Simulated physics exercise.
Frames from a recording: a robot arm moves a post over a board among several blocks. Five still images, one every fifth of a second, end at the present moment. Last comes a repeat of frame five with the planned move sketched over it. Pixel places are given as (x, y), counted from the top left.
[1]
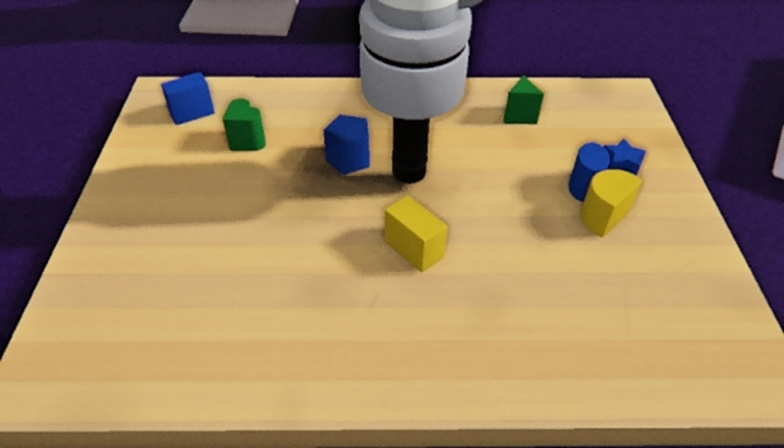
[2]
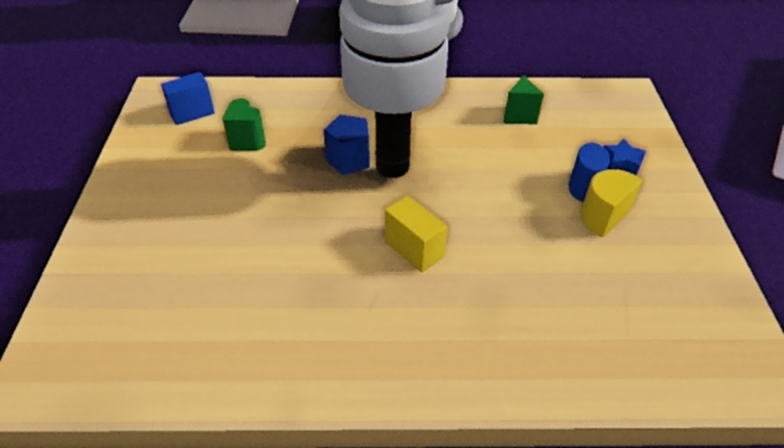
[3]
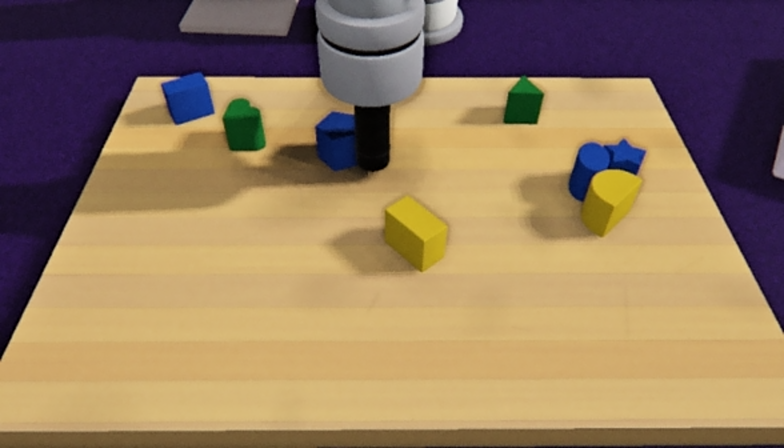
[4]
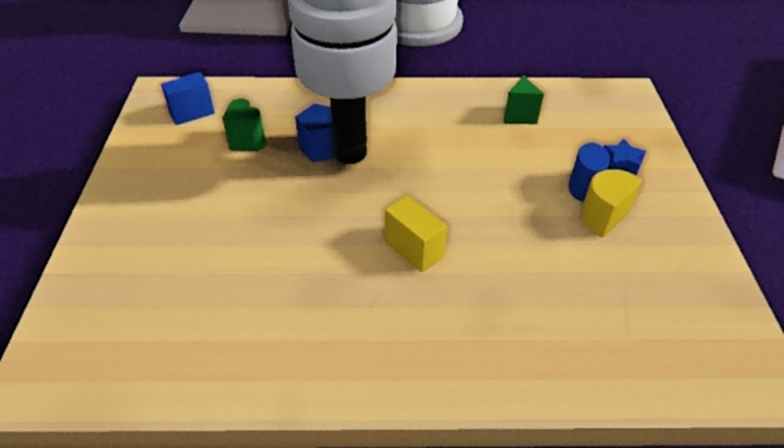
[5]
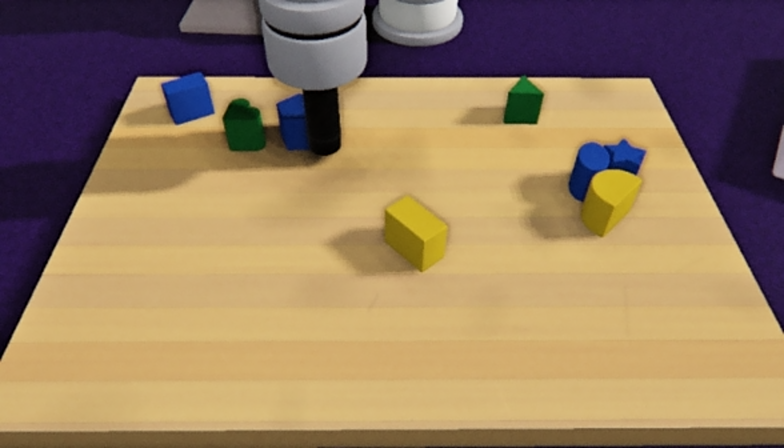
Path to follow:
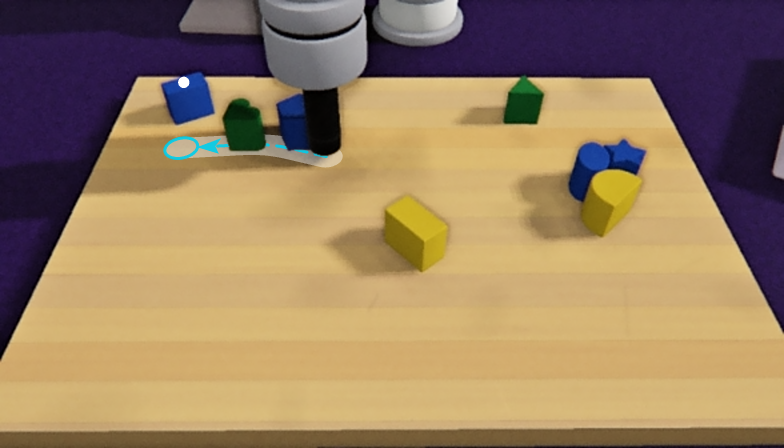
A robot arm pushes a blue pentagonal block left across the board toward a green heart.
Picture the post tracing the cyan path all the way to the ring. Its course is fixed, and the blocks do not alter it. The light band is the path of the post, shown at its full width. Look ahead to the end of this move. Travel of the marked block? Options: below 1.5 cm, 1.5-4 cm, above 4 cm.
The marked block ends up very close, under 1.5 cm away.
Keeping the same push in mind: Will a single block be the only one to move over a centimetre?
Short answer: No.
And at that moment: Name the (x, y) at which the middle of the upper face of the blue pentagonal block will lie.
It ends at (276, 92).
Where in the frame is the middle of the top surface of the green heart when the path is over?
Answer: (168, 99).
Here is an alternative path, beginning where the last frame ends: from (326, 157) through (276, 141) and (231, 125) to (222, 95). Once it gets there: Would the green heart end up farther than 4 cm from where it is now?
Yes.
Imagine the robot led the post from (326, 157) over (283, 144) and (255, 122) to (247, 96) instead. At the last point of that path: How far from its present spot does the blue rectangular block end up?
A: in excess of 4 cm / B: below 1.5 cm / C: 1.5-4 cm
That would be B.
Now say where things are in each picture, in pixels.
Post tip at (409, 173); block tops, blue rectangular block at (184, 82); green heart at (241, 110); blue pentagonal block at (348, 127), in the first frame.
Post at (393, 168); blocks unchanged, in the second frame.
Post at (373, 162); blue pentagonal block at (340, 124), in the third frame.
Post at (351, 155); blue pentagonal block at (319, 116), in the fourth frame.
Post at (325, 146); blue rectangular block at (184, 82); green heart at (241, 110); blue pentagonal block at (298, 106), in the fifth frame.
Path on the board, from (326, 157) over (256, 144) to (181, 148); the dot is on the blue rectangular block.
On the path given first. One third of the way, post at (278, 136); blue pentagonal block at (278, 93), turned 65° clockwise.
Two thirds of the way, post at (229, 135); green heart at (197, 102), turned 35° clockwise; blue pentagonal block at (276, 92), turned 75° clockwise.
At the end, post at (178, 138); blue rectangular block at (182, 80), turned 20° clockwise; green heart at (168, 99), turned 110° clockwise; blue pentagonal block at (276, 92), turned 75° clockwise.
